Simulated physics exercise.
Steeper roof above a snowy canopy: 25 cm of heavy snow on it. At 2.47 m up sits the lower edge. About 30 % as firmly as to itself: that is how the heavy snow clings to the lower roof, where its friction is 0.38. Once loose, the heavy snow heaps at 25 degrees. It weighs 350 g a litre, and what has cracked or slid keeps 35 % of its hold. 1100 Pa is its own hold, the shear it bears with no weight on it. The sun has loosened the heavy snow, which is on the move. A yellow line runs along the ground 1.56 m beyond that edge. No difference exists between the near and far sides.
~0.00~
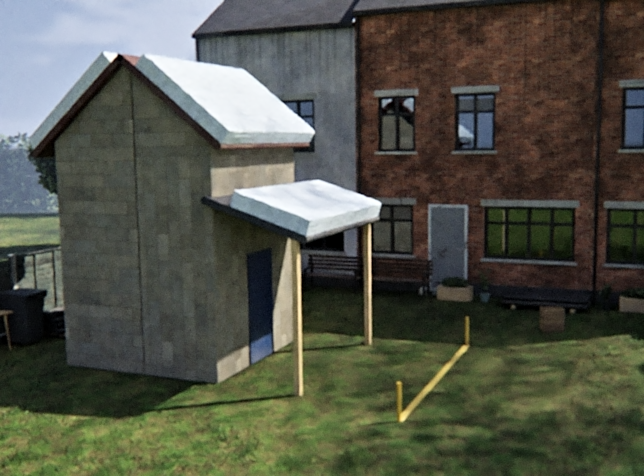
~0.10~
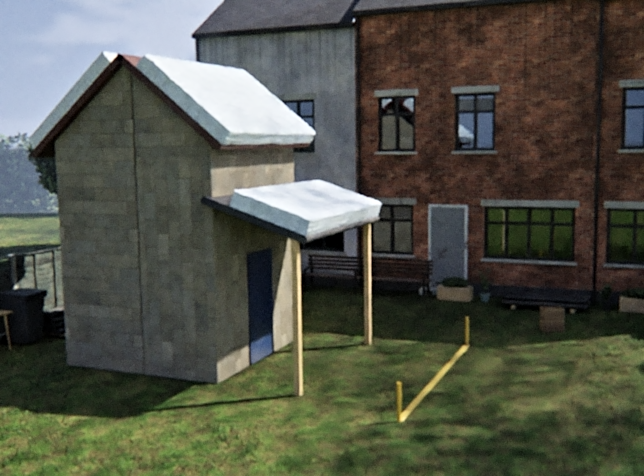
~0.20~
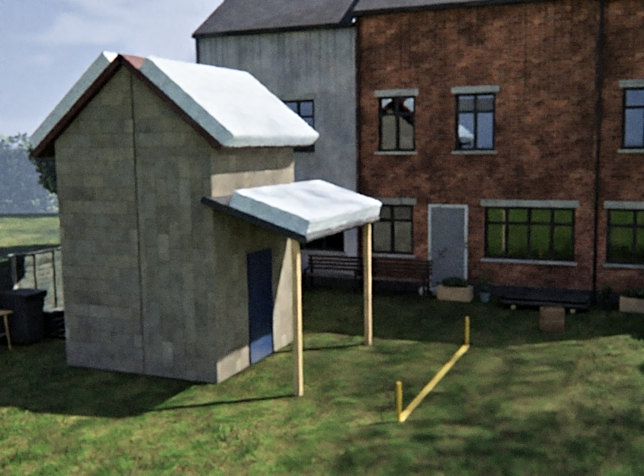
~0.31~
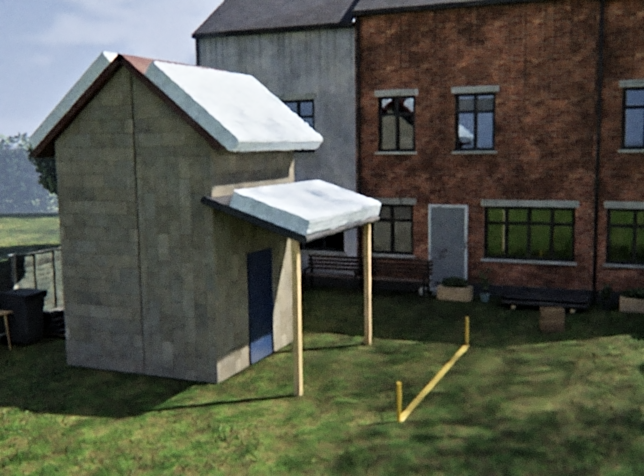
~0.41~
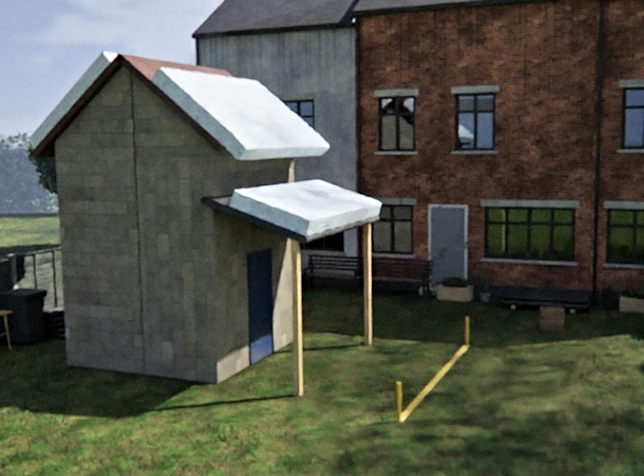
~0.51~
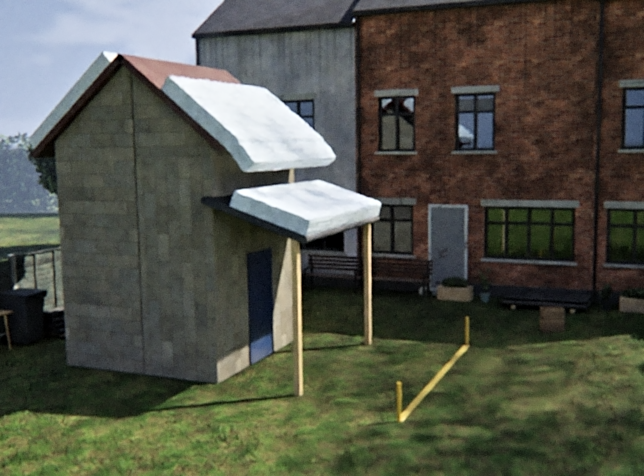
The footage shows a small block building beside a brick house, with thick snow on its steep roof and lower canopy; the upper roof's right-hand snow slab slides down to the right, exposing reddish roof and overhanging the edge.
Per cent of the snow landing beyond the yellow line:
Roughly 27 %.
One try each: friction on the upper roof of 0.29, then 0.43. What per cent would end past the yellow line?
It would be 16 % the first time and 2 % the second.
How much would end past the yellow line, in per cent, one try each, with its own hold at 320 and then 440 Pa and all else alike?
In turn about 50 %, 50 %.
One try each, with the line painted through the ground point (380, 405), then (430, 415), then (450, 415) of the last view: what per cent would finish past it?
About 45 %, 18 %, 10 %.
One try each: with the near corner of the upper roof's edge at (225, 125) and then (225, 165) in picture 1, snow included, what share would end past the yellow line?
Roughly 40 per cent first and 12 per cent second.
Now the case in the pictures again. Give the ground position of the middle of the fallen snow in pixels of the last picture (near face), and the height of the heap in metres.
Near (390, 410), some 0.3 m high.
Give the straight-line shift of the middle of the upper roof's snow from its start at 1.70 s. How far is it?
I'd say close to 4.0 m.
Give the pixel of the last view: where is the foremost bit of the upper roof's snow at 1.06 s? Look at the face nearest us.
Position: About (327, 221).
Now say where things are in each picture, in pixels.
In the first frame, foremost bit of the heavy snow at (223, 133).
In the second frame, foremost bit of the heavy snow at (224, 134), its middle shifted 2.2 cm, 1 % of it past the upper edge, in one piece.
In the third frame, foremost bit of the heavy snow at (227, 137), its middle shifted 9.0 cm, 4 % of it past the upper edge, in one piece.
In the fourth frame, foremost bit of the heavy snow at (232, 133), its middle shifted 21 cm, 11 % of it past the upper edge, in one piece.
In the fifth frame, foremost bit of the heavy snow at (239, 152), its middle shifted 38 cm, 19 % of it past the upper edge, in one piece.
In the sixth frame, foremost bit of the heavy snow at (248, 153), its middle shifted 60 cm, 31 % of it past the upper edge, cracking.
After 1.06 s, none is below the lower edge and 0 % is past the line.
After 1.70 s, 56 % is below the lower edge and 8 % is past the line.
After 2.35 s, 71 % is below the lower edge and 27 % is past the line.
After 3.00 s, 71 % is below the lower edge and 27 % is past the line.
After 3.10 s, 71 % is below the lower edge and 27 % is past the line.
